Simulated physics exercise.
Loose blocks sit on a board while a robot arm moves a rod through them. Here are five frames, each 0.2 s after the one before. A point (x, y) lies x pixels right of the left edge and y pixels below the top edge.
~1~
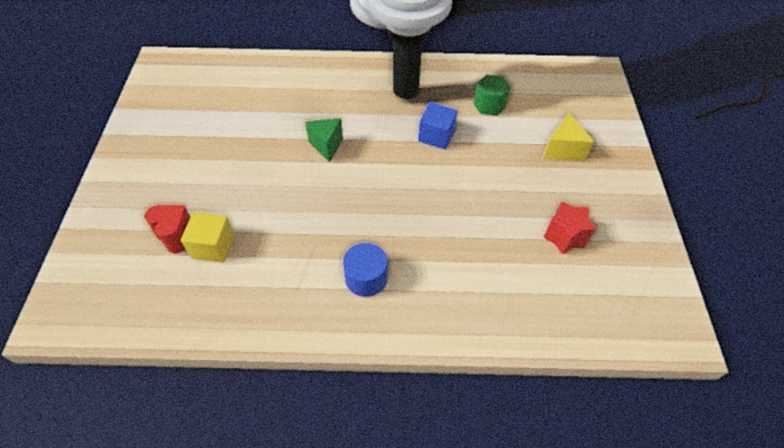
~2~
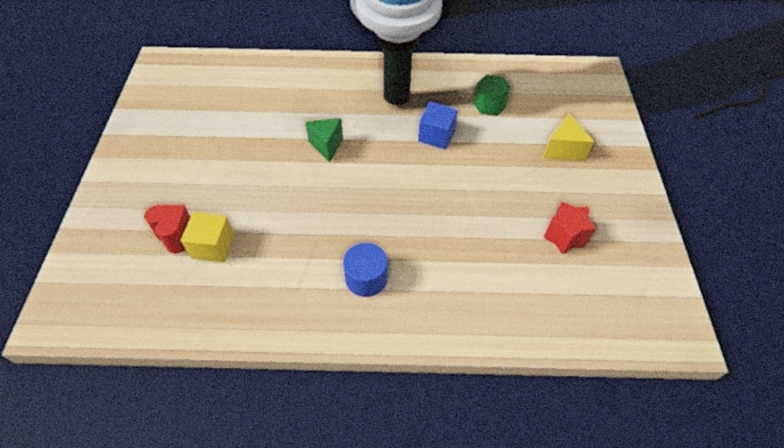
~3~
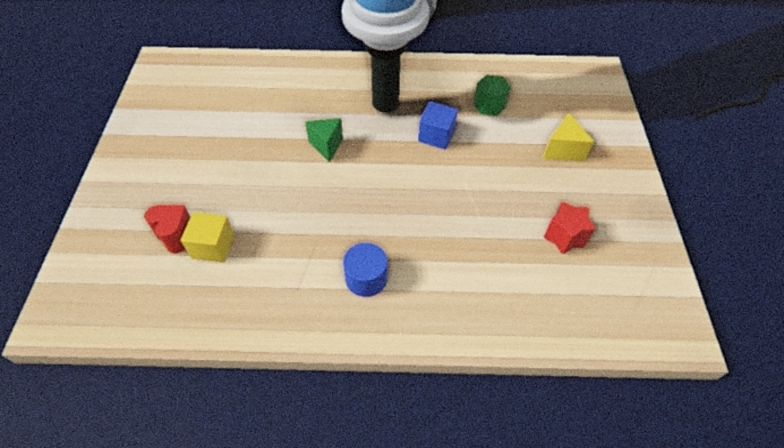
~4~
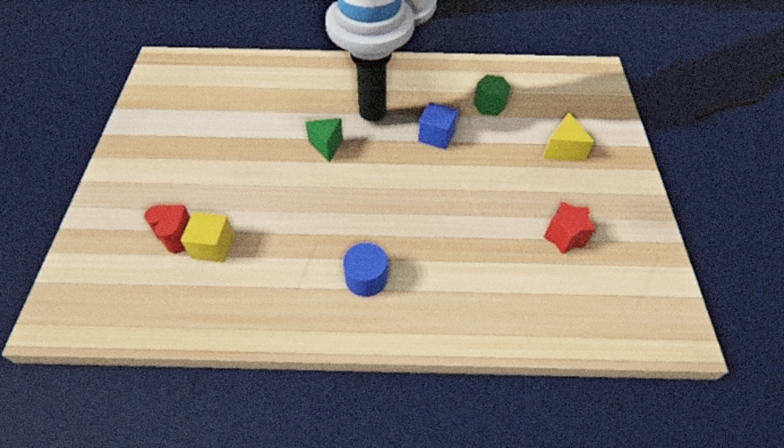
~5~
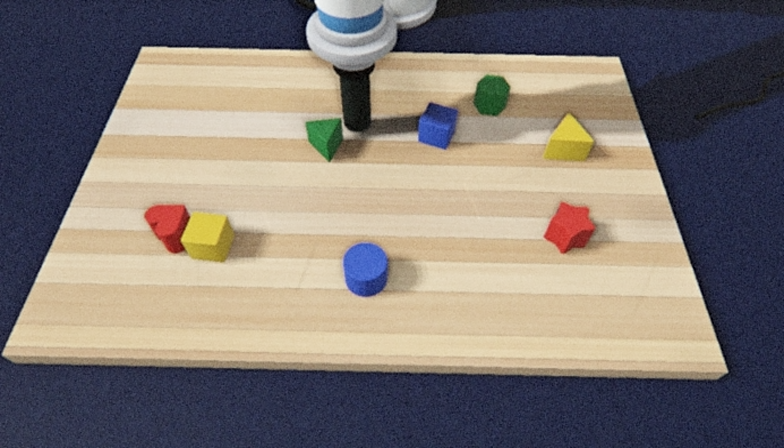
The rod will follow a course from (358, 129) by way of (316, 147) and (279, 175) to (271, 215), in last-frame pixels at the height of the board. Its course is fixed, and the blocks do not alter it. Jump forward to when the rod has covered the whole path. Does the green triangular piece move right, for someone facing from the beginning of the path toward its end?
Going by the path, no.
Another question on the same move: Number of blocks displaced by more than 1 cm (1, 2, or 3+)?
I think only one will be displaced.
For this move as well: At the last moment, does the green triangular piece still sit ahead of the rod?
It seems so.
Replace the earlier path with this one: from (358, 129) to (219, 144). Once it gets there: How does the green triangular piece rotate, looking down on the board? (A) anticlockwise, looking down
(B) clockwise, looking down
I'll go with A - anticlockwise, looking down.
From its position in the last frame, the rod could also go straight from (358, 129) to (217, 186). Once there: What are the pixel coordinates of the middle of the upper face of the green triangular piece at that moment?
By then it is at (267, 167).
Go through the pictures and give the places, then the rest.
In the first picture, tip of the rod at (406, 90), middles of tops, yellow square piece at (204, 228), green triangular piece at (324, 127).
In the second picture, rod at (397, 96), nothing pushed.
In the third picture, rod at (386, 104), nothing pushed.
In the fourth picture, rod at (373, 112), nothing pushed.
In the fifth picture, rod at (357, 122), yellow square piece at (204, 228), green triangular piece at (324, 127).
On the path given first. One third of the way, rod at (314, 141); green triangular piece at (290, 149), turned 30° anticlockwise.
Two thirds of the way, rod at (278, 168); green triangular piece at (272, 176), turned 115° anticlockwise.
At the end, rod at (270, 209); yellow square piece unmoved; green triangular piece at (265, 220), turned 120° anticlockwise.
